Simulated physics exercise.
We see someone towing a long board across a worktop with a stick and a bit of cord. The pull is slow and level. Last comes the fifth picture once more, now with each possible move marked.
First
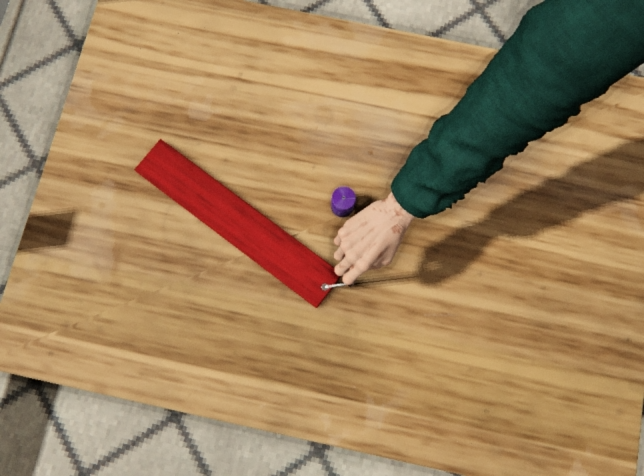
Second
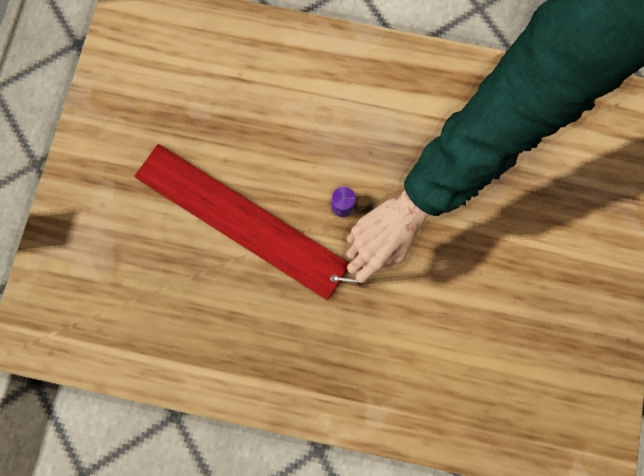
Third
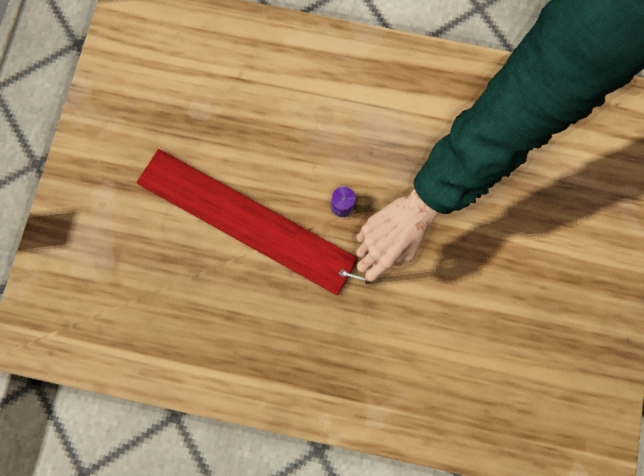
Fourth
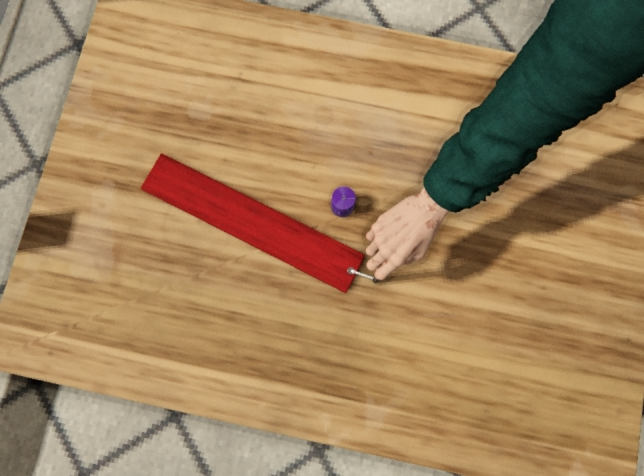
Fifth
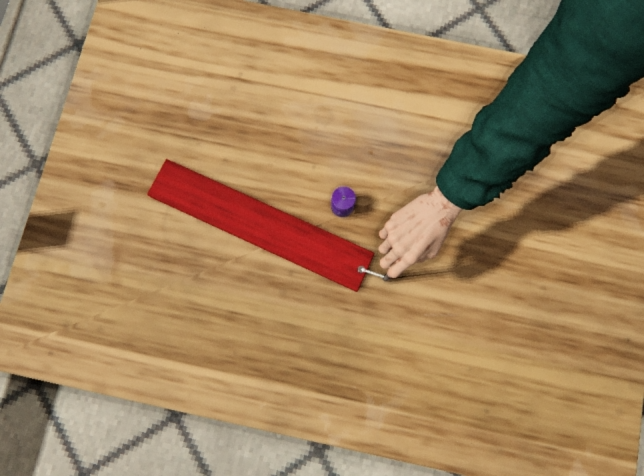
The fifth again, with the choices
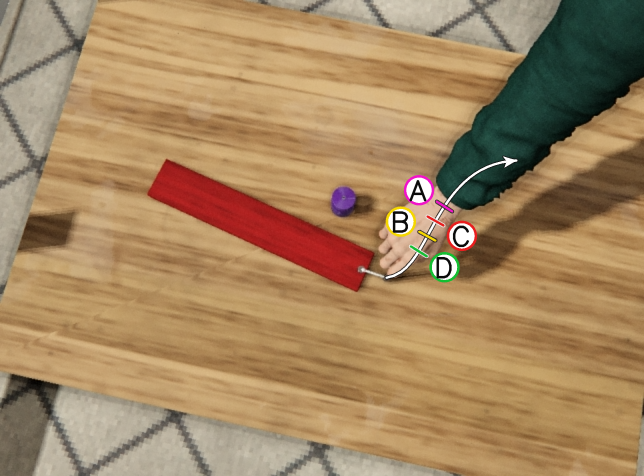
A red board swings slightly and slides right as a green-sleeved hand slowly pulls its end.
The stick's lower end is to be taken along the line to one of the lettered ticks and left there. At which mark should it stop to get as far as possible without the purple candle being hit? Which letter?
As far as tick D.
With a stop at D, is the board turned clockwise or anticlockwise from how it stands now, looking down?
For that mark, anticlockwise.
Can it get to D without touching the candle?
Yes.
On the marked copy, A at (444, 206); B at (427, 236); C at (436, 221); D at (419, 251); the route from (387, 278) via (446, 204) to (517, 160).
Taking D. A third of the way, foot of the stick (400, 273), middle of the board (270, 226).
Two thirds of the way, foot of the stick (411, 262), middle of the board (278, 226).
When it is over, foot of the stick (418, 252), middle of the board (284, 226); nothing has been touched.
As for the rest, A is too far, the candle has been hit; B is too far, the candle has been hit; C is too far, the candle has been hit.
